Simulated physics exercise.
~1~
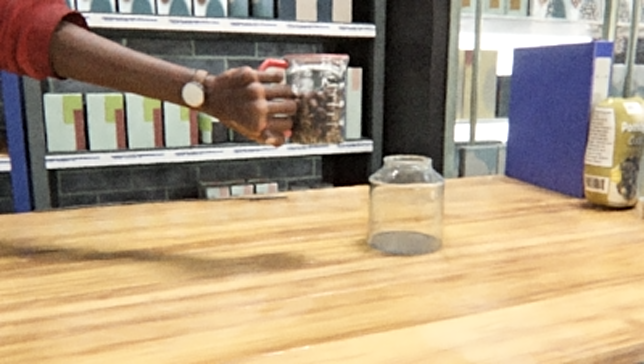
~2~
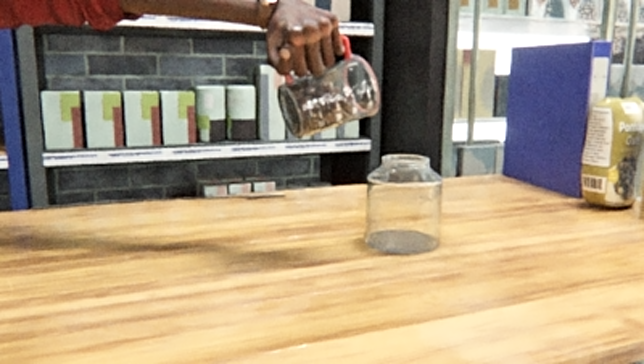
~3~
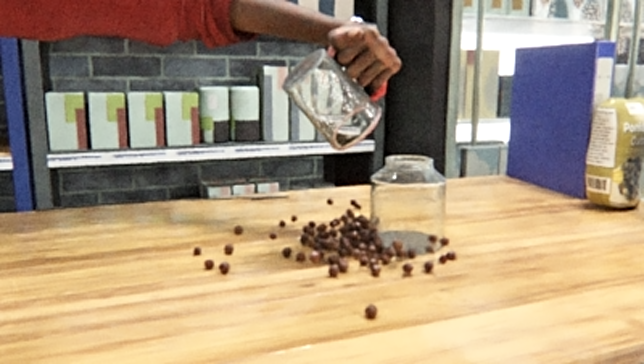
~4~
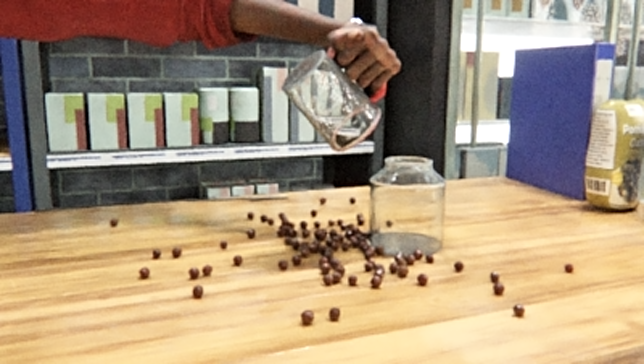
The clip opens with a hand in a red sleeve holding a see-through cup upright above a wooden table, where an empty clear jar stands. The arm carries the cup to the right and tips it onto its side near the jar, with nothing falling yet. The hand then turns the cup further until its mouth points down, and dark round chocolate balls drop onto the table beside the jar. They bounce and roll outward across the wood. By the end the tilted cup looks empty, the jar has caught none, and the balls lie scattered around it.
